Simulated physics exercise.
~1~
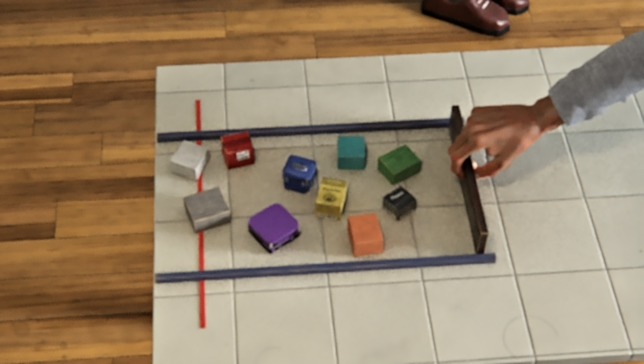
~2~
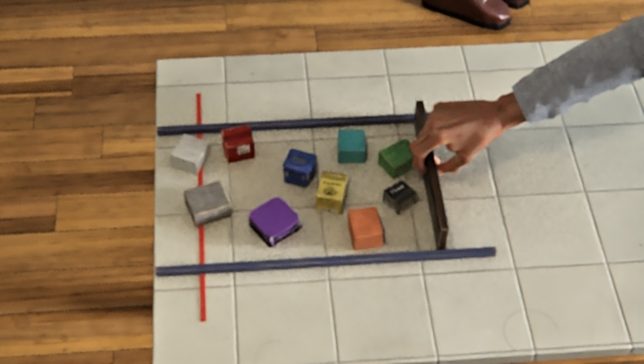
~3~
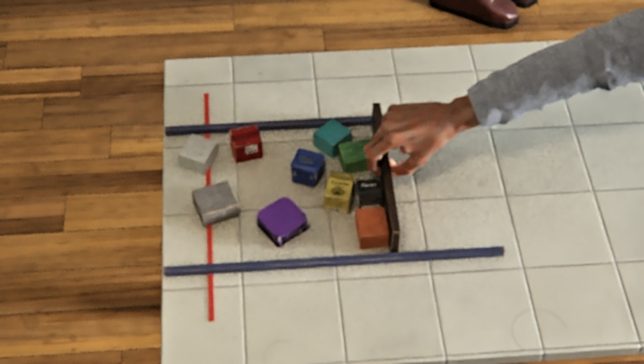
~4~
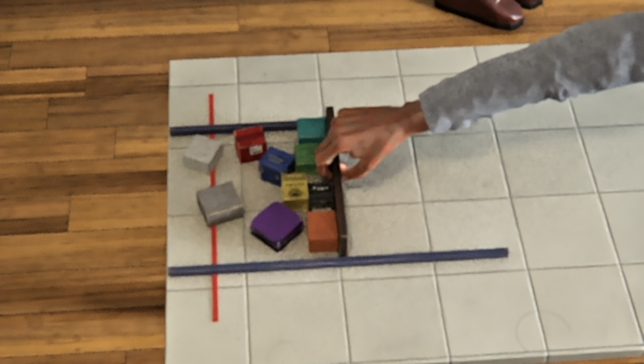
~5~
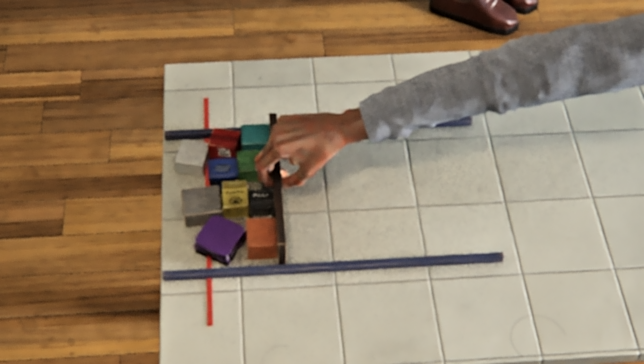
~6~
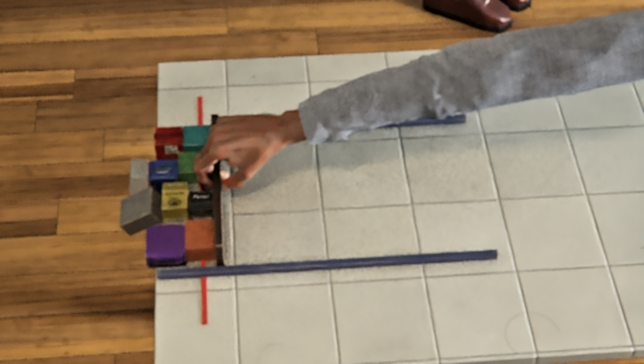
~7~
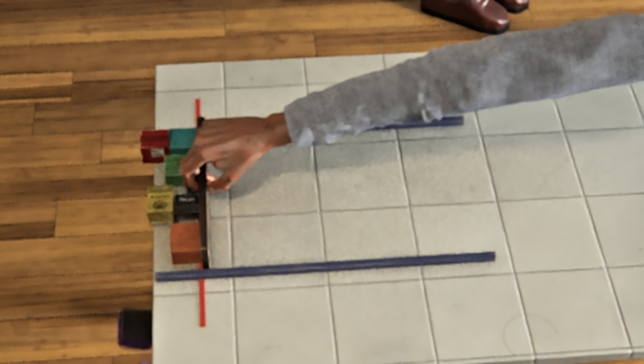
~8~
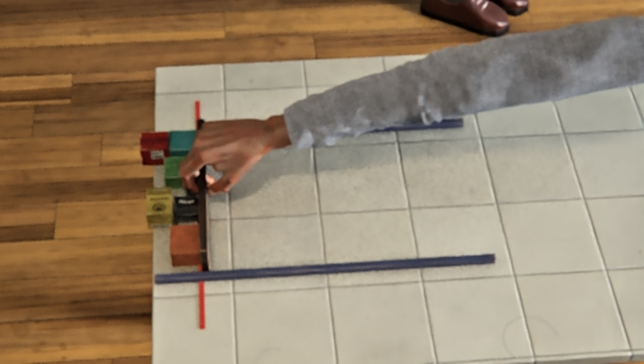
A dark upright board, held by a hand in a grey sleeve, slides left between two blue rails on a tiled tabletop toward a red tape line. It first gathers the green, black and orange blocks, then presses them into the teal, yellow, blue and purple ones. The packed cluster shoves the white and grey blocks over the table's left edge, where the grey one tilts. The white, grey, blue and purple pieces drop off. The board stops by the tape, with the red, yellow and several other blocks still on the table.
